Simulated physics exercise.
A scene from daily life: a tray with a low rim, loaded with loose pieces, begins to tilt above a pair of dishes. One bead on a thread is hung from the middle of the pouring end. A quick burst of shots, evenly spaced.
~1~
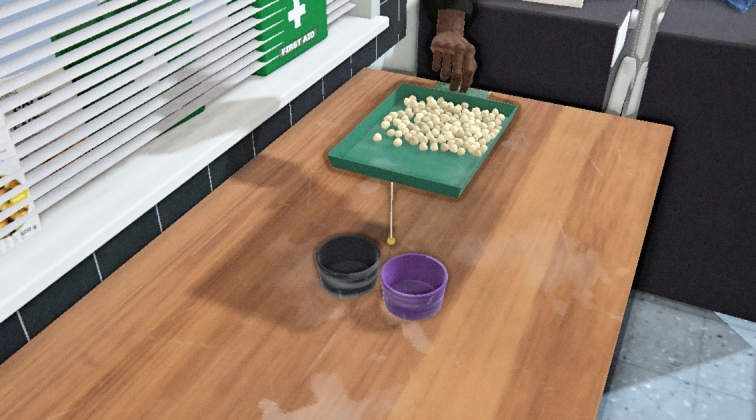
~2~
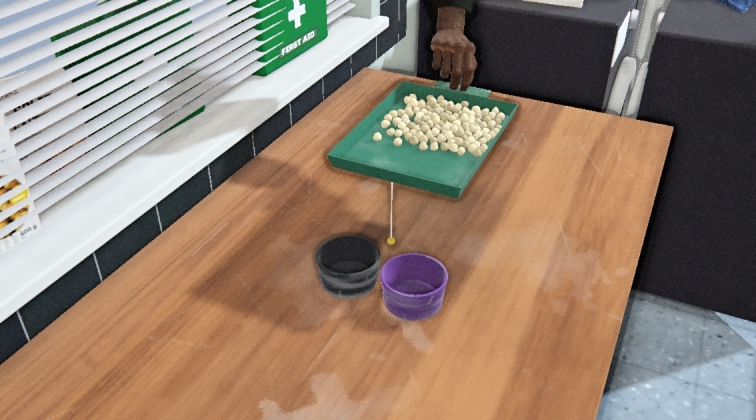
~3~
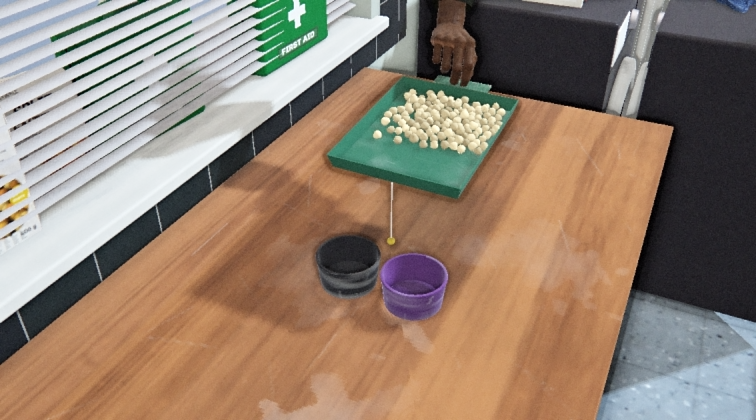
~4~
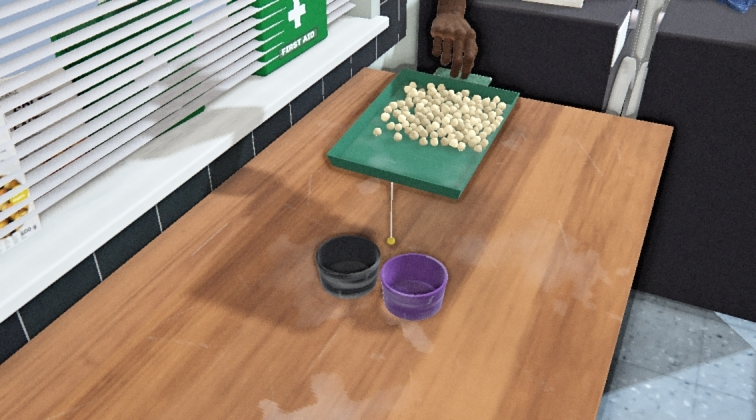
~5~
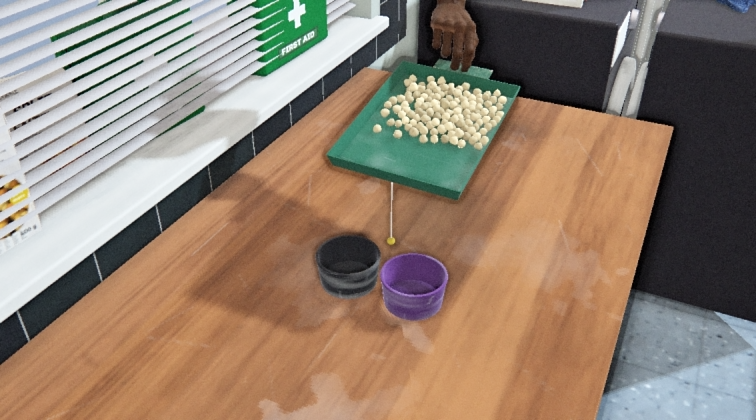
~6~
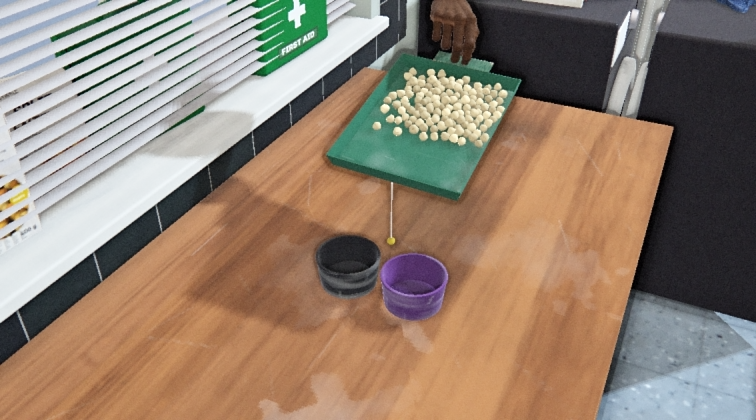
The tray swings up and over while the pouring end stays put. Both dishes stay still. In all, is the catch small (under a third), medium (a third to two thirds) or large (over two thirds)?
Medium.
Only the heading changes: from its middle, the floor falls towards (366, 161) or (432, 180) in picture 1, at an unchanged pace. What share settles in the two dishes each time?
The first try would leave around 40 per cent there, the second around 40 per cent.
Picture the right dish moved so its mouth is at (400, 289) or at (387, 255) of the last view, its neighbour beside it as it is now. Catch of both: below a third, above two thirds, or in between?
The two tries come out as the middle third and below one third in turn.
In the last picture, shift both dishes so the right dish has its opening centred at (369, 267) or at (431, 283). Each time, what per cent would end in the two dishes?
In order: 20 percent and 70 percent.
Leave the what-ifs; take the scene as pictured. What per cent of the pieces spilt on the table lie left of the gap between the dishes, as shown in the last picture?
It amounts to some 40 percent.
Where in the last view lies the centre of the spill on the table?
Roughly at (423, 358).
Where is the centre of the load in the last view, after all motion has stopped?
Near (413, 303).
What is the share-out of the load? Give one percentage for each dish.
Roughly: Left 10 %, right 50 %.
Just after the last frame, tray tipped steeply; almost all on the tray; just a few in the right dish; just a few in the left dish; just a few outside both; just a few in the air.
A moment on, tray tipped right over; the larger part on the tray; just a few in the right dish; just a few in the left dish; just a few outside both; about a tenth in the air.
Further on, tray tipped past a quarter turn; roughly half in the right dish; about a tenth in the left dish; roughly half outside both.
When it is over, tray tipped past a quarter turn; roughly half in the right dish; about a tenth in the left dish; roughly half outside both.
